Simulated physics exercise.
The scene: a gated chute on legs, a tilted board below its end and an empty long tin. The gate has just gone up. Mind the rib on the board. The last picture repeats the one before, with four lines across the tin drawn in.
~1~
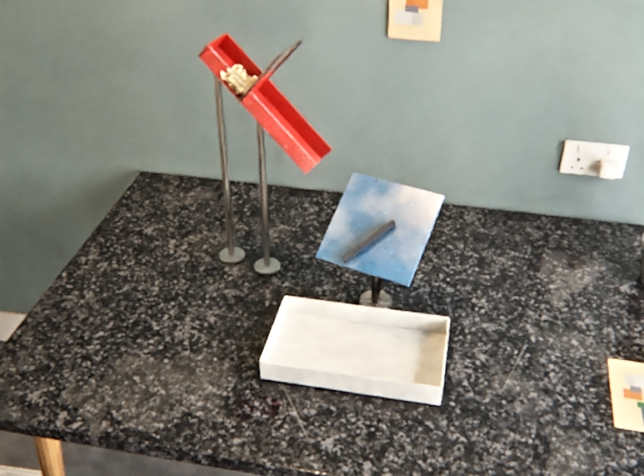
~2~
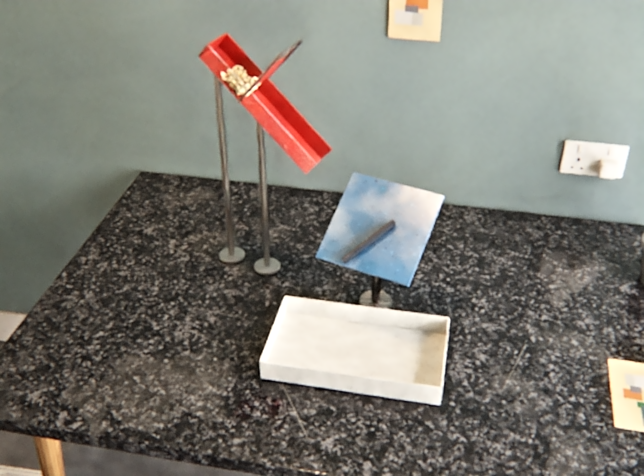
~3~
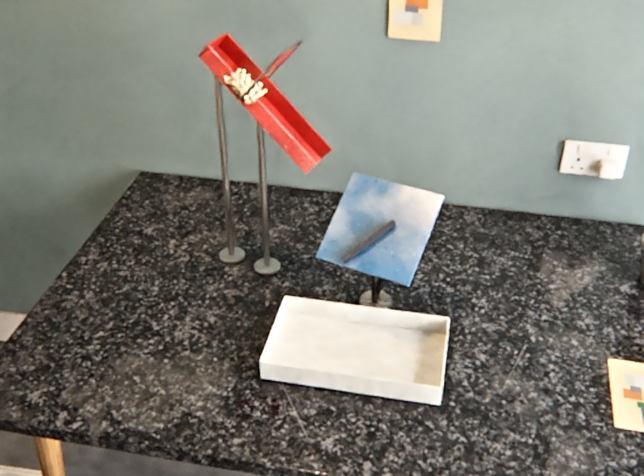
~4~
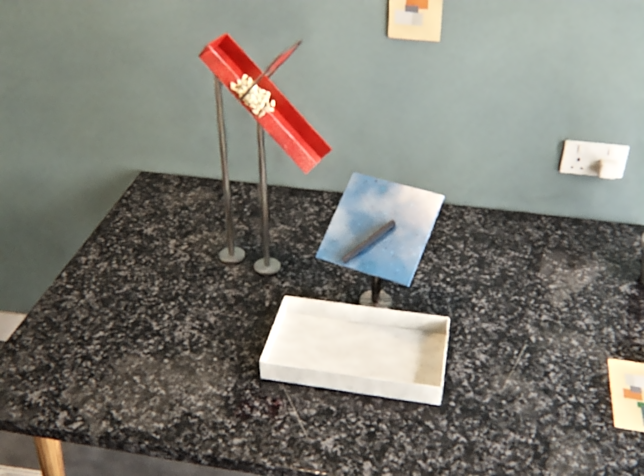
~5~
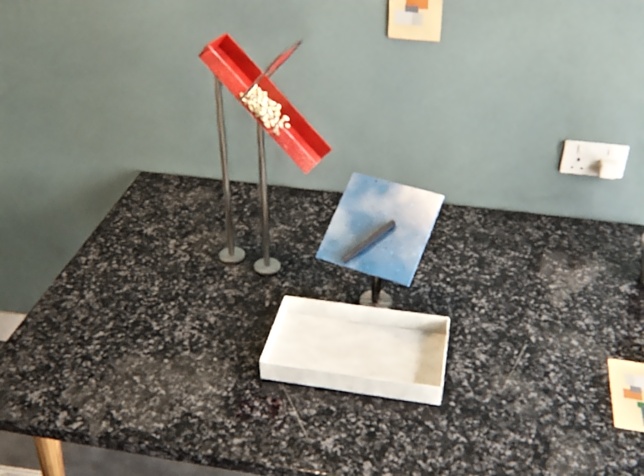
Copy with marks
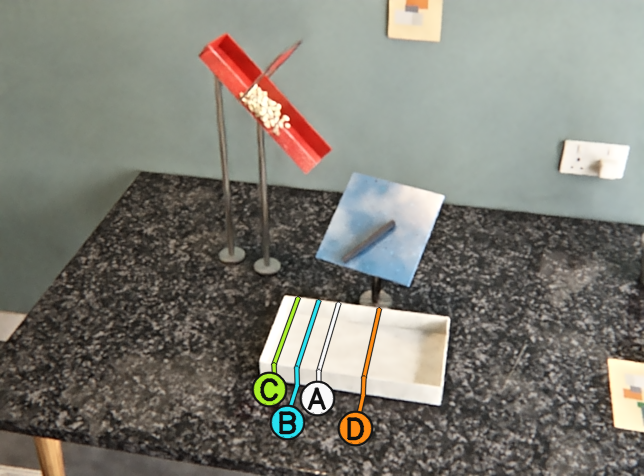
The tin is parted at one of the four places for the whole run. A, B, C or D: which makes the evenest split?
I would pick line B.
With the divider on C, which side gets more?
Right.
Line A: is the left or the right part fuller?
The left side.
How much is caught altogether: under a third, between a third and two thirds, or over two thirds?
Over two thirds.
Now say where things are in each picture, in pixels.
Load behind the gate (242, 80), white beans; lip of the chute (314, 167), sloping fairly steeply, in the first picture.
Middle of the board (380, 226), tilted fairly steeply; middle of its low edge (361, 271); of its high edge (398, 184), in the second picture.
Front corners of the tin (260, 361) and (442, 388), empty; front of the load (254, 100), in the third picture.
Middle of the load (252, 96); its front (271, 109), roughly a quarter of the way to the lip; rib from (394, 219) to (342, 259), in the fourth picture.
Middle of the load (262, 108); its front (288, 126), roughly half of the way to the lip, in the fifth picture.
On the marked copy, line A crosses the front rim at (319, 370); line B crosses the front rim at (297, 367); line C crosses the front rim at (274, 363); line D crosses the front rim at (364, 377).
Choosing A, of what is caught, almost all on the left of the divider, about a tenth on the right.
Choosing B, of what is caught, roughly a third on the left of the divider, roughly two thirds on the right.
Choosing C, of what is caught, just a few on the left of the divider, almost all on the right.
Choosing D, of what is caught, every piece on the left of the divider, not one piece on the right.
